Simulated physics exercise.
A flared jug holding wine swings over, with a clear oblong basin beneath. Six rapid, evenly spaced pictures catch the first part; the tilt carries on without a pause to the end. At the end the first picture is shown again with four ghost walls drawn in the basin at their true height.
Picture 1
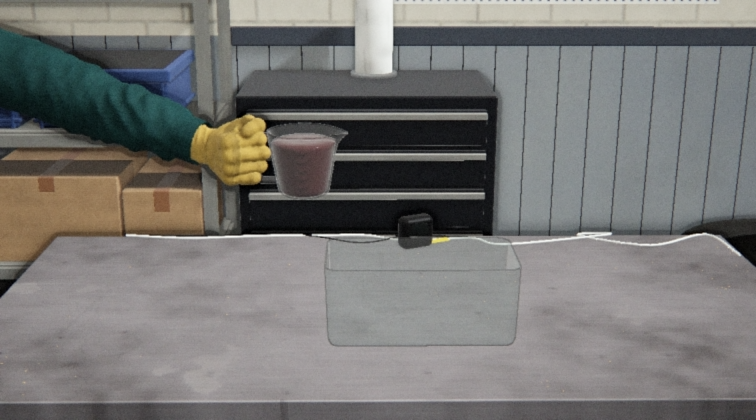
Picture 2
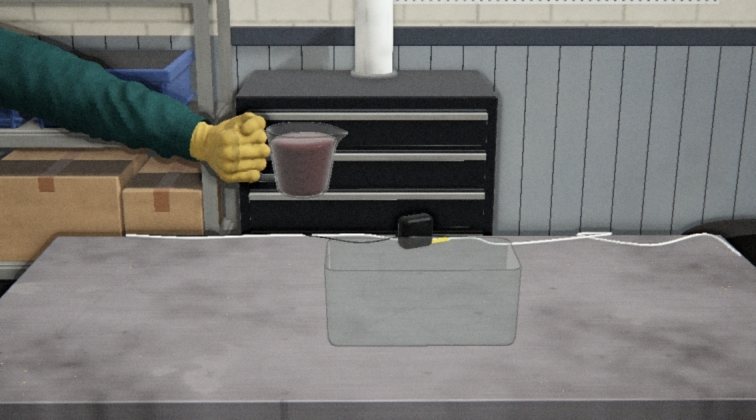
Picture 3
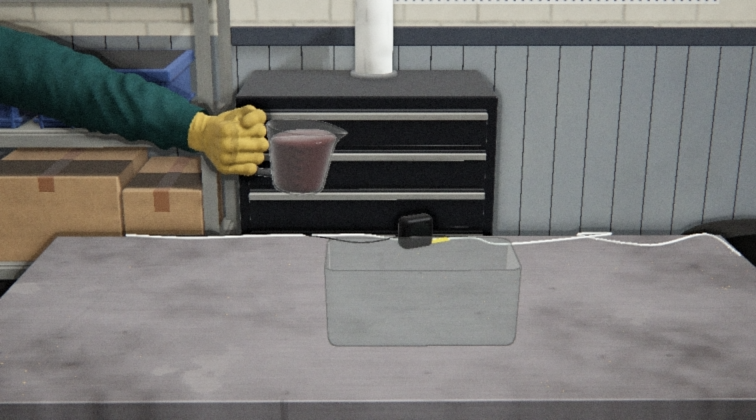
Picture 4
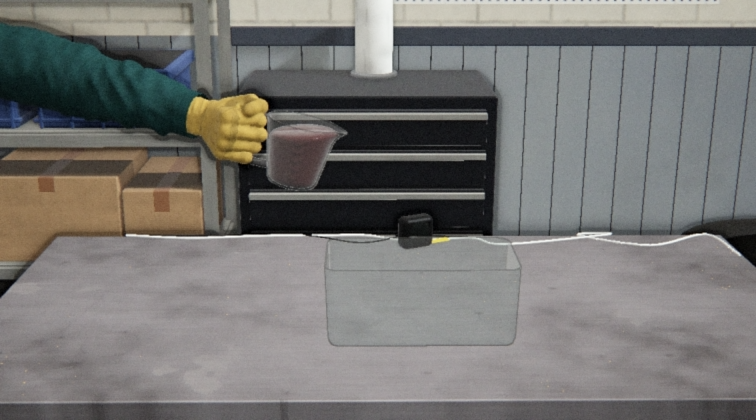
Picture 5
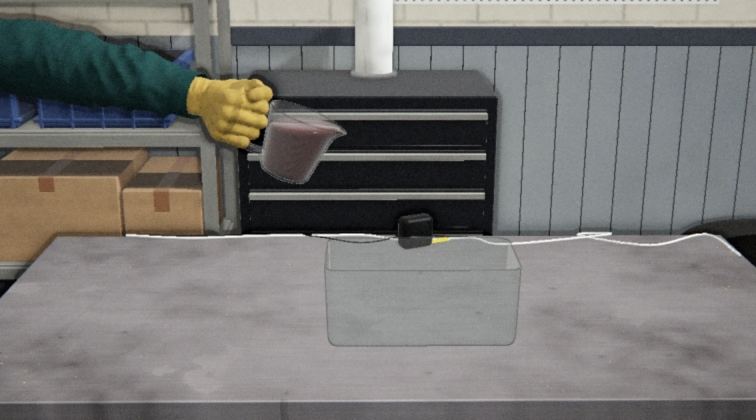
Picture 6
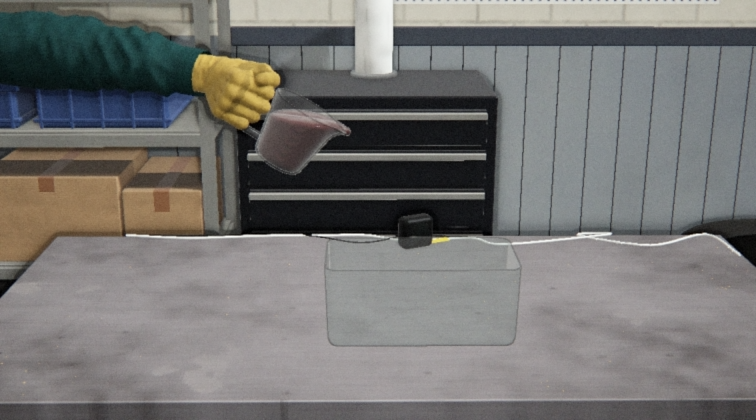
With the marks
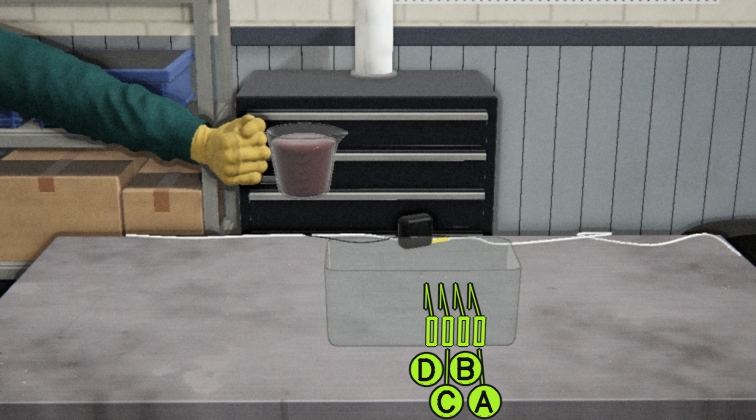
Yellow-gloved hand gradually tilting a clear jug of dark red liquid rightward above a workbench with an empty clear basin.
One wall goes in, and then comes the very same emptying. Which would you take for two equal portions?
The best position is D.
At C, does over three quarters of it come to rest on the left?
Yes.
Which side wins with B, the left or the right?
More ends on the left.
In lime, A at (479, 349); B at (463, 349); C at (447, 349); D at (431, 350).
With A, about 87 % ends left of the wall and 9 % right of it; 5 % is lost outside.
With B, about 87 % ends left of the wall and 7 % right of it; 6 % is lost outside.
With C, about 88 % ends left of the wall and 6 % right of it; 6 % is lost outside.
With D, about 54 % ends left of the wall and 43 % right of it; 3 % is lost outside.
